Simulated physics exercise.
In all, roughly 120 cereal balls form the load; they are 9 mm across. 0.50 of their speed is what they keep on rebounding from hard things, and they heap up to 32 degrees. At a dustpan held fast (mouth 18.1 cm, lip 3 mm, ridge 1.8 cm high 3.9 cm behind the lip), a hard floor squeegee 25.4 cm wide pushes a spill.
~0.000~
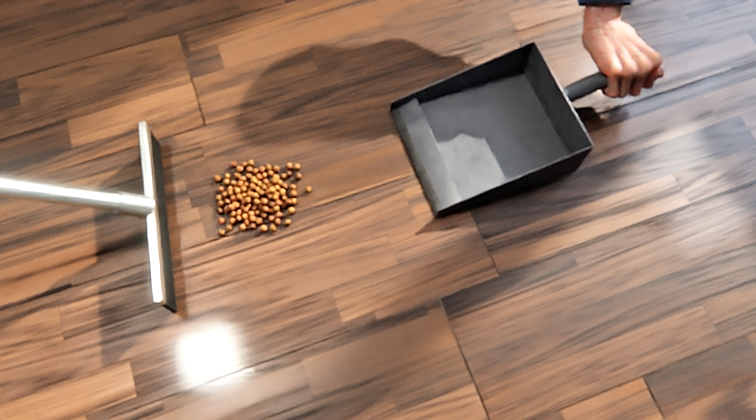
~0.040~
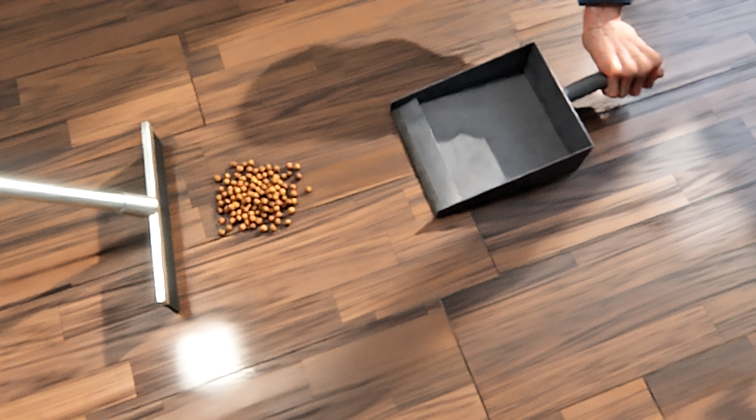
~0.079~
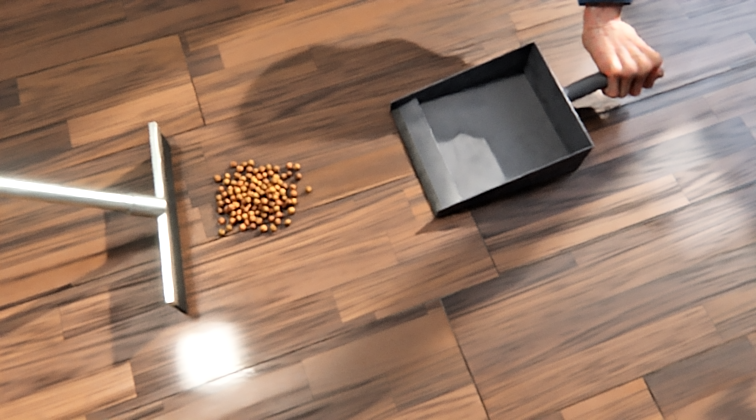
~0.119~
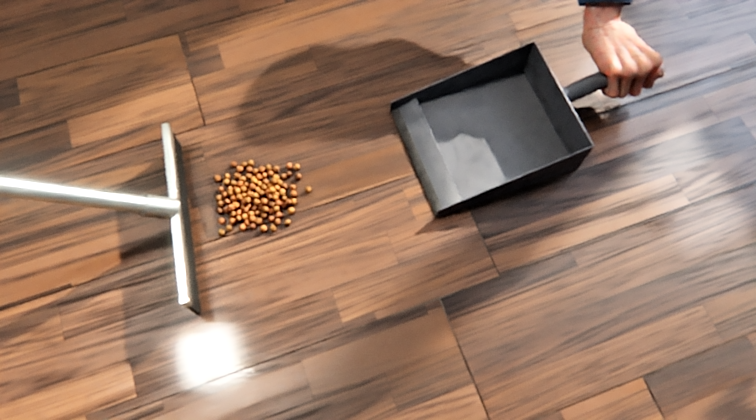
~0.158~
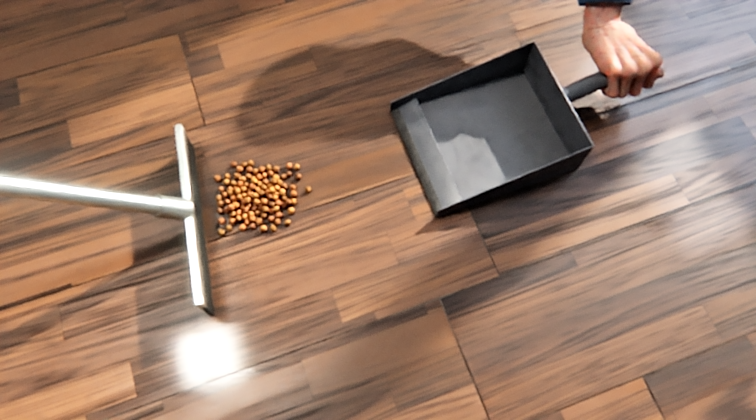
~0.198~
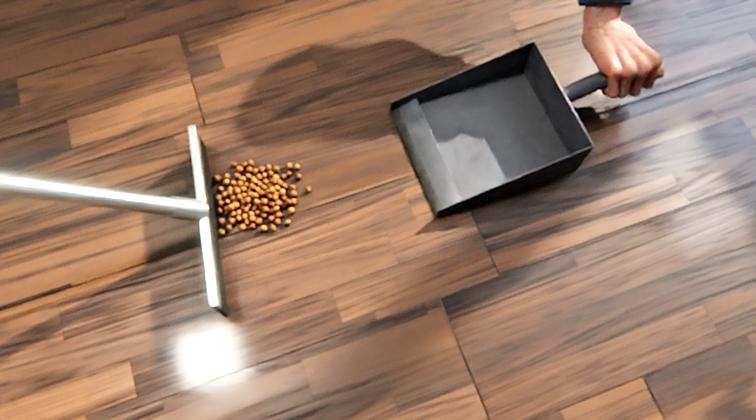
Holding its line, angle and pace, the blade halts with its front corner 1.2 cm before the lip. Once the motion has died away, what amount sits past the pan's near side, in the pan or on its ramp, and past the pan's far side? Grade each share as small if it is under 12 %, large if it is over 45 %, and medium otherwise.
Near side: Medium; pan: Medium; far side: Small.
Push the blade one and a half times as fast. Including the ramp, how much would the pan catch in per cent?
Roughly 25 in a hundred.
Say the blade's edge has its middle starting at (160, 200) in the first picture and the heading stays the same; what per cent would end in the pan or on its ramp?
Roughly 25 percent, ramp included.
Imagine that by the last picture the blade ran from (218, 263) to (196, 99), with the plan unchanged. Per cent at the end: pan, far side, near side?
Per cent by place - pan 5, far side 25, near side 0.
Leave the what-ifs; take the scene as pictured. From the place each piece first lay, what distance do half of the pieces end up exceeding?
About 24 cm.
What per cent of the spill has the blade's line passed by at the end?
Estimate: About 20 %.
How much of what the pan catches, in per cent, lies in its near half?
Close to 100 %.
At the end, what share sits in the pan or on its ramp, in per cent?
15 percent.
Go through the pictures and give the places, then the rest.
In the first picture, blade from (161, 300) to (145, 128), moved 0.0 cm, 0 of the pieces shifted so far; middle of the pieces at (258, 197); pan at (494, 135).
In the second picture, blade from (164, 301) to (148, 129), moved 0.4 cm, 0 of the pieces shifted so far; middle of the pieces at (258, 197).
In the third picture, blade from (172, 301) to (155, 129), moved 1.4 cm, 0 of the pieces shifted so far; middle of the pieces at (258, 197).
In the fourth picture, blade from (186, 302) to (168, 130), moved 3.2 cm, 0 of the pieces shifted so far; middle of the pieces at (258, 197).
In the fifth picture, blade from (201, 304) to (181, 131), moved 5.0 cm, 0 of the pieces shifted so far; middle of the pieces at (258, 197).
In the sixth picture, blade from (216, 305) to (194, 132), moved 6.8 cm, 0 of the pieces shifted so far; middle of the pieces at (258, 197); pan at (494, 135). The blade's pace is about 0.46 m/s, heading 25 degrees towards the viewer's side.
After 0.51 s, middle of the blade 16 cm from the lip; 0 % over the lip, far side 5 %, near side 0 %.
After 0.71 s, middle of the blade 8 cm from the lip; 0 % over the lip, far side 5 %, near side 15 %.
Then, at 1.03 s, middle of the blade 3 cm from the lip; 15 % over the lip, far side 5 %, near side 30 %.
In the end, at 1.3 s, near side 30 %, pan 15 %, far side 5 %, in front of the lip or behind the blade 50 %.
